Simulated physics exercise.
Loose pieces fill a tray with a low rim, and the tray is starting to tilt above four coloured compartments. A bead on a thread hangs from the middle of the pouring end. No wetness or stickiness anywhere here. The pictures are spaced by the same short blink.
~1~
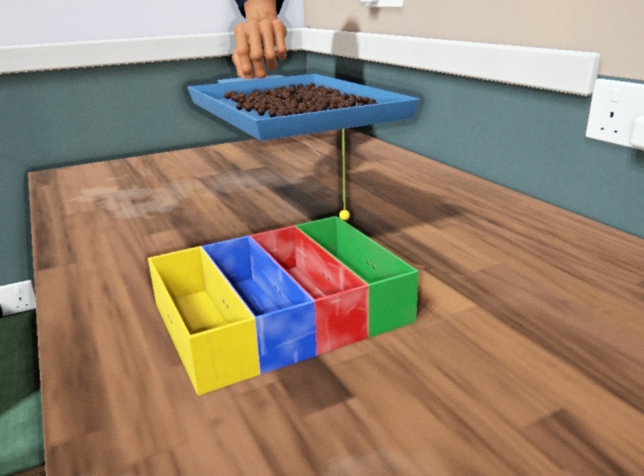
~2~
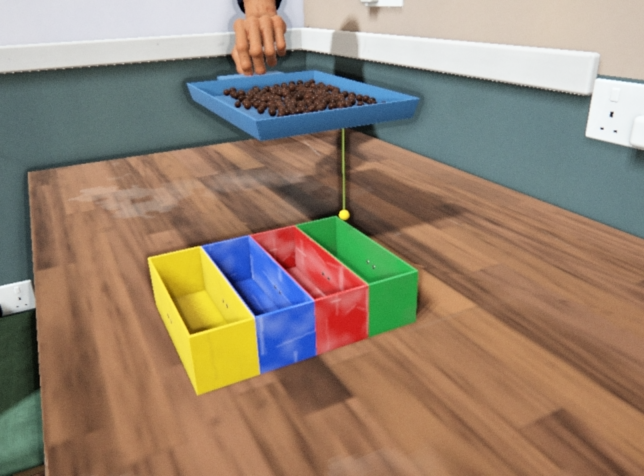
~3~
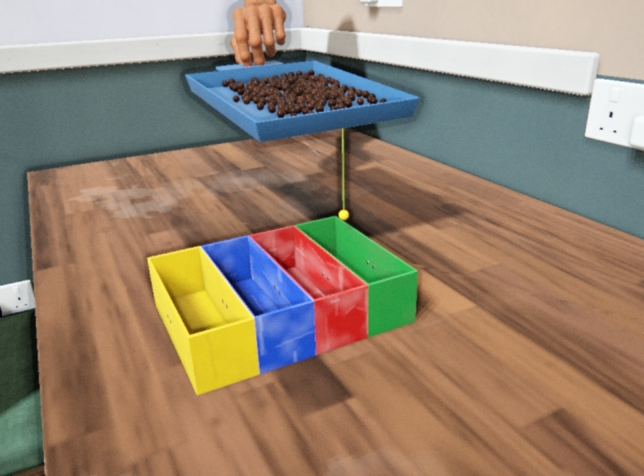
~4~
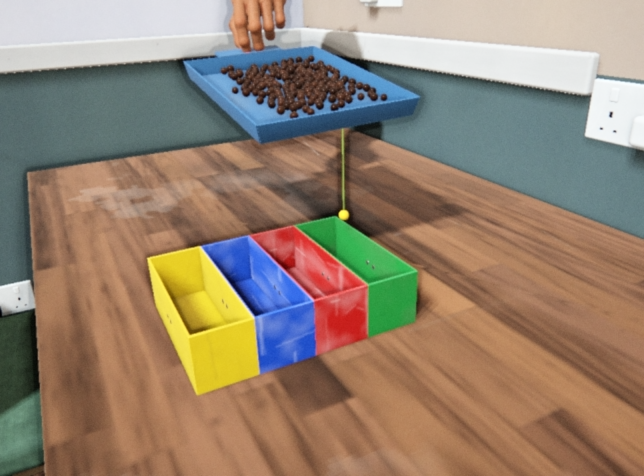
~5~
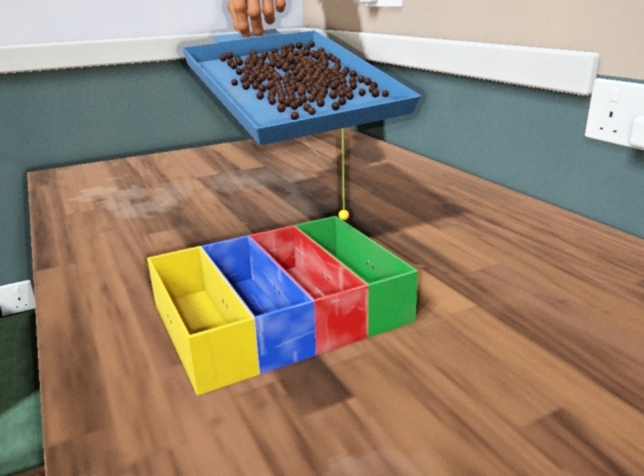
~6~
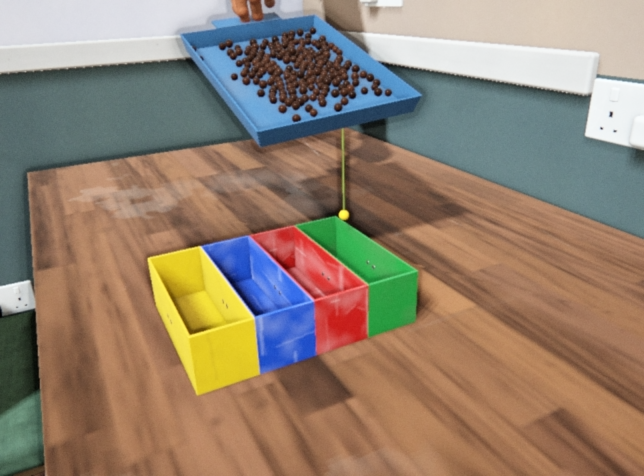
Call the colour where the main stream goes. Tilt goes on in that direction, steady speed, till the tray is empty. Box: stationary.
I call red.
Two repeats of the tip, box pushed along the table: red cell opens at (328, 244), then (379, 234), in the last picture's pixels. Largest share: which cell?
First try: The blue cell. Second try: The yellow cell.
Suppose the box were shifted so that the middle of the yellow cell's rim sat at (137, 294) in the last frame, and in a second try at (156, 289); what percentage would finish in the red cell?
20 per cent the first time, 40 per cent the second time.
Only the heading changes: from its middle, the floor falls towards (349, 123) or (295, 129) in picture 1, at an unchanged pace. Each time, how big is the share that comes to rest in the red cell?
First case around 0 per cent, second case 60 per cent.
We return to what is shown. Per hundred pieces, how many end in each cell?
Looks like the yellow cell ends near 0 %, the blue cell near 20 %, the red cell near 50 %, and the green cell near 20 %.
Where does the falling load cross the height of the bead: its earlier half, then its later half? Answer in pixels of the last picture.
Initially about (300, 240); subsequently about (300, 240).
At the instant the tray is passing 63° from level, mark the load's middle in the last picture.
Mark it at roughly (308, 122) in the final frame.
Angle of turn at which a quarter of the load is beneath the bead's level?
About 75 degrees.
Soon, tray tipped steeply; most on the tray; a small part in the red cell; a small part in the blue cell; a stray few in the green cell; a small part falling or outside the box.
A while on, tray tipped past a quarter turn; a small part on the tray; about a third in the red cell; a small part in the green cell; a small part in the blue cell; a stray few in the yellow cell; about a quarter falling or outside the box.
Towards the end, tray tipped past a quarter turn; about half in the red cell; about a quarter in the blue cell; about a quarter in the green cell; a stray few in the yellow cell; a small part falling or outside the box.
Finally, tray tipped past a quarter turn; about half in the red cell; about a quarter in the blue cell; about a quarter in the green cell; a stray few in the yellow cell; a small part outside the box.
